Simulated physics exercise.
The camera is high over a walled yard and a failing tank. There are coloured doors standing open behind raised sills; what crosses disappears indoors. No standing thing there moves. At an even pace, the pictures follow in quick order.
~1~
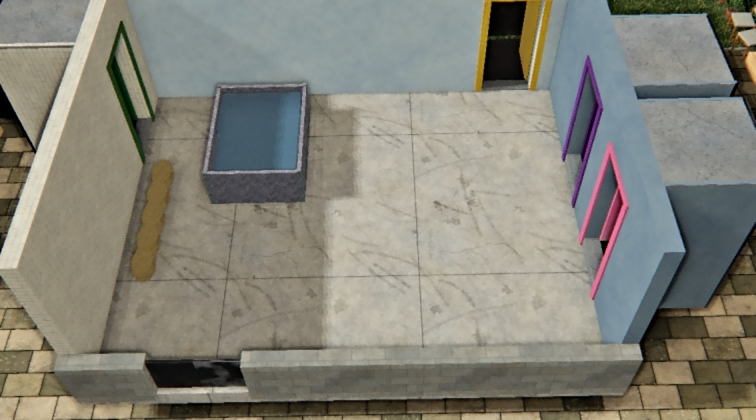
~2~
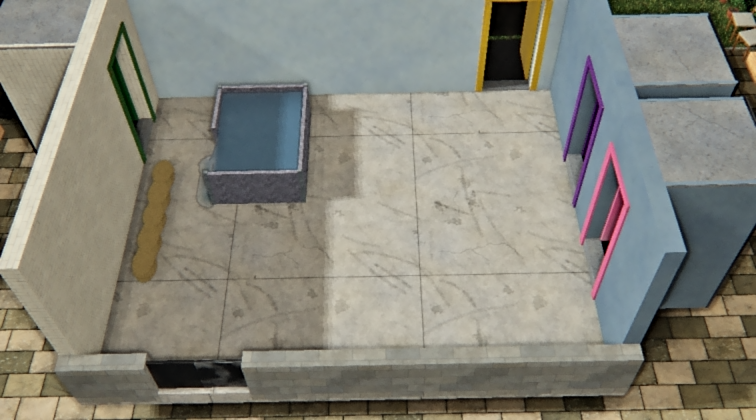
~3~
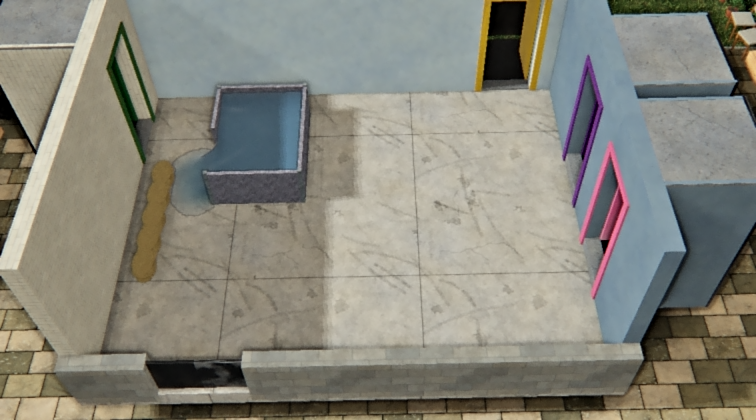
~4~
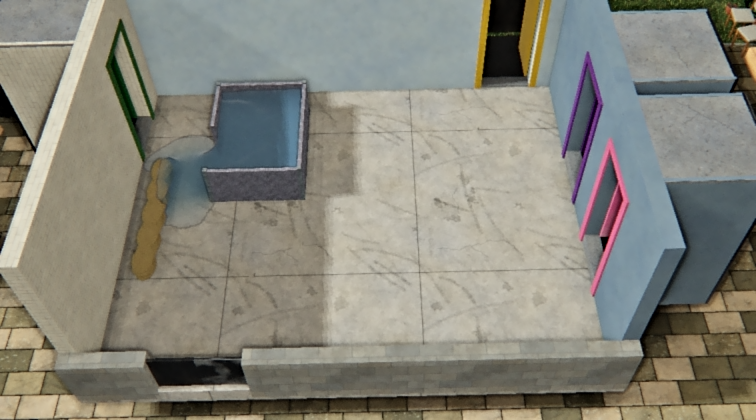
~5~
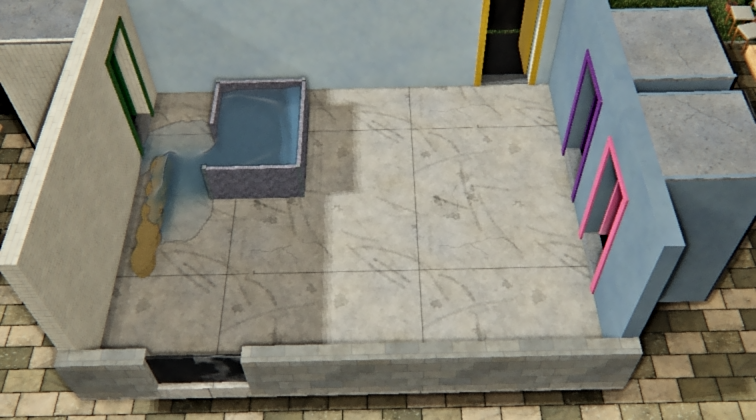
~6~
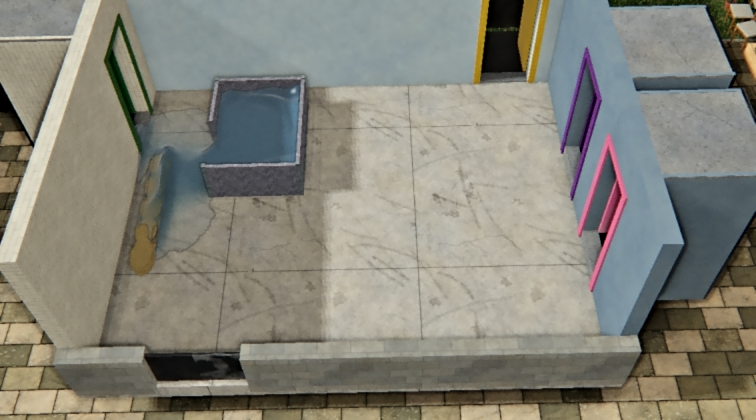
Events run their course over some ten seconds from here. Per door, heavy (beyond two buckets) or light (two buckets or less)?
Yellow door - light; pink door - light; green door - heavy; purple door - light.
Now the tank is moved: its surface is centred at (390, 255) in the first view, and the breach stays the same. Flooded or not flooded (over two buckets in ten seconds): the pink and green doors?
Then: The pink one holds; the green one takes less.
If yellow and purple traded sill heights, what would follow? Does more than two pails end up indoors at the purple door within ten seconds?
Result for purple: Not flooded.
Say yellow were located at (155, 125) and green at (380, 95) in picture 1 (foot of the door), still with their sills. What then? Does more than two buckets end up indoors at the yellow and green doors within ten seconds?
My reading: Yellow exceeds the limit, green stays within the limit.
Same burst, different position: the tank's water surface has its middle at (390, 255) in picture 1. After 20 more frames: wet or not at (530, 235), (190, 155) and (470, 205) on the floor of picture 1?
Readings in order: No flood; flood; no flood.
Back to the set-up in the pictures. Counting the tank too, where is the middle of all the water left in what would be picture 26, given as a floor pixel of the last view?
I reckon somewhere around (230, 199).
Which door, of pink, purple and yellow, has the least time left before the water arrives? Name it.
Looks like the yellow door gets there first.
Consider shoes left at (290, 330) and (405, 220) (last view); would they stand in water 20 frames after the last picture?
Taken in order, drenched then bone-dry.
A moment on, water covers 15 % of the floor; the yellow door not reached, the pink door not reached, the green door over two buckets in, the purple door not reached.
Next, water covers 30 % of the floor; the yellow door not reached, the pink door not reached, the green door over two buckets in, the purple door not reached.
Then, water covers 40 % of the floor; the yellow door not reached, the pink door not reached, the green door over two buckets in, the purple door not reached.
Later, water covers 70 % of the floor; the yellow door wet at the sill, nothing in, the pink door wet at the sill, nothing in, the green door over two buckets in, the purple door wet at the sill, nothing in.
In the end, water covers 80 % of the floor; the yellow door wet at the sill, nothing in, the pink door wet at the sill, nothing in, the green door over two buckets in, the purple door wet at the sill, nothing in.
